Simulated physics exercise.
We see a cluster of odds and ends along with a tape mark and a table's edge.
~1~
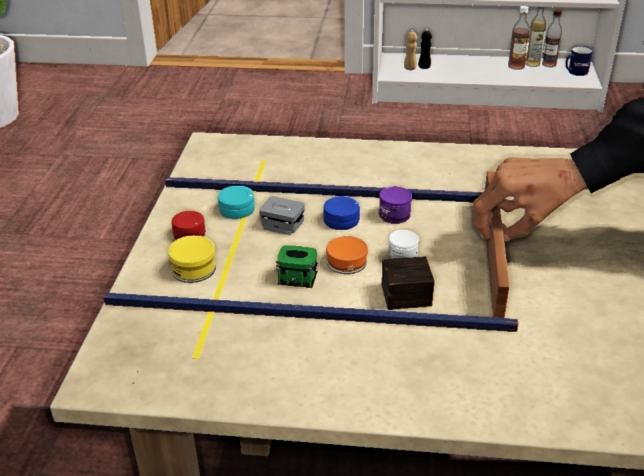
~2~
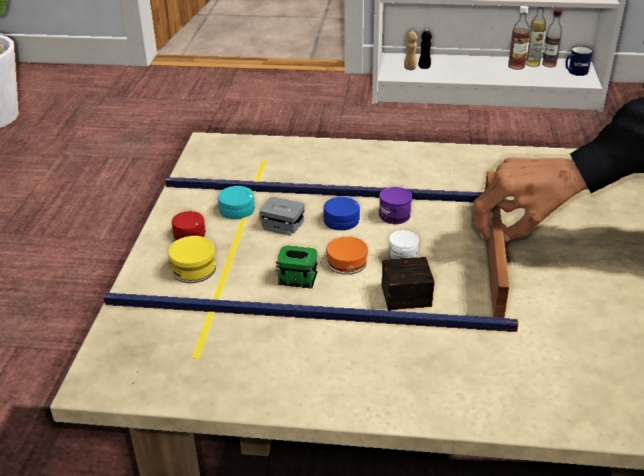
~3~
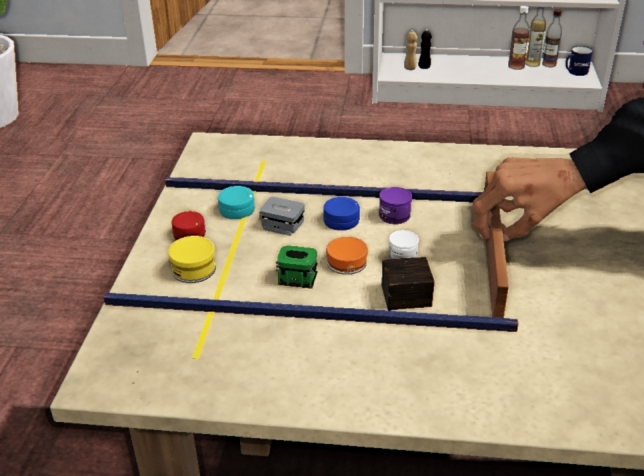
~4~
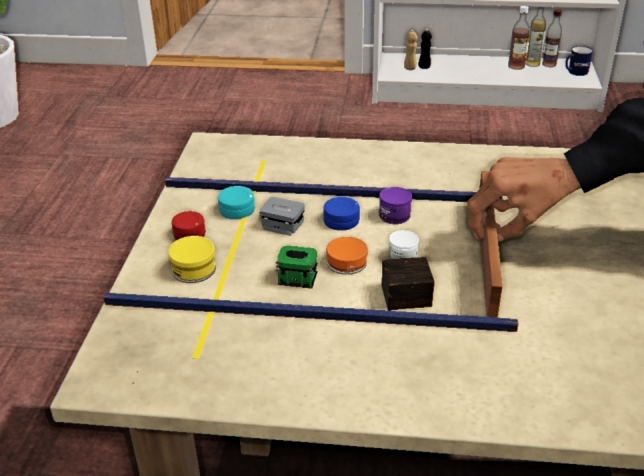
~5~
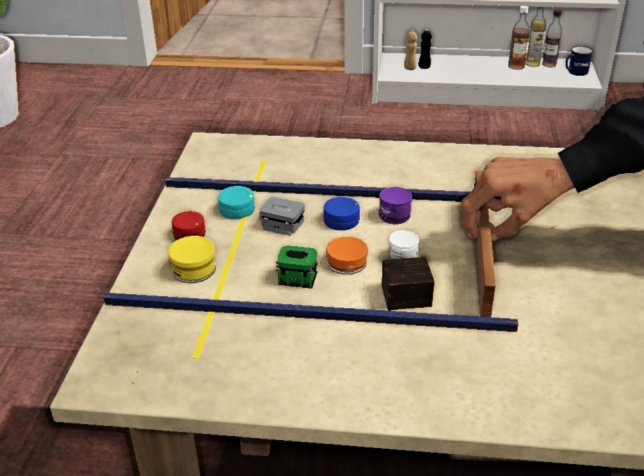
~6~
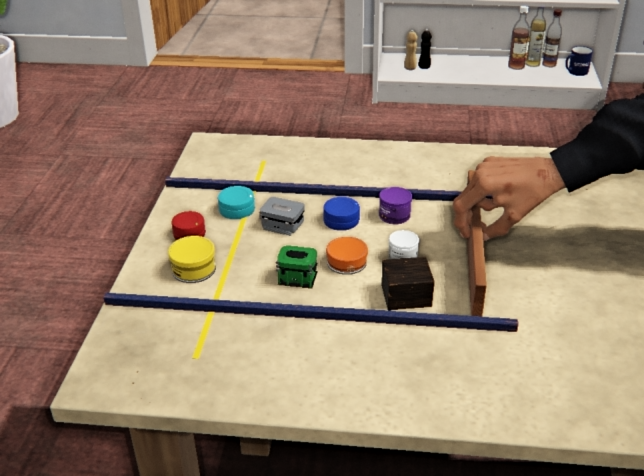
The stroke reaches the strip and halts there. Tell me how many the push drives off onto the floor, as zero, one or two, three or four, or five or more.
Zero, I think.
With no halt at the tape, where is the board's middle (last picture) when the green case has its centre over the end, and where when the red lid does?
Middle approx. at (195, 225), then approx. at (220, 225).
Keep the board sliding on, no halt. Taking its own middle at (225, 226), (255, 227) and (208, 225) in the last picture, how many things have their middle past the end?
Taking the places in turn, the counts are 1, 0 and 2.
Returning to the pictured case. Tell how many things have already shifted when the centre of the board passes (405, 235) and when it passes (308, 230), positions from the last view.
At that stage 3; at the next, 7.
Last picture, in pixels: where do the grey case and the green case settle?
First object about (189, 225); second object about (163, 263).
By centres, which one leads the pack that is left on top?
That would be the yellow tin.
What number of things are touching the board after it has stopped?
Total: 4.
A little later, none off yet; red lid at rest near (189, 227); yellow tin at rest near (193, 260); turquoise lid at rest near (236, 202).
When it is over, the number that fall off is zero.
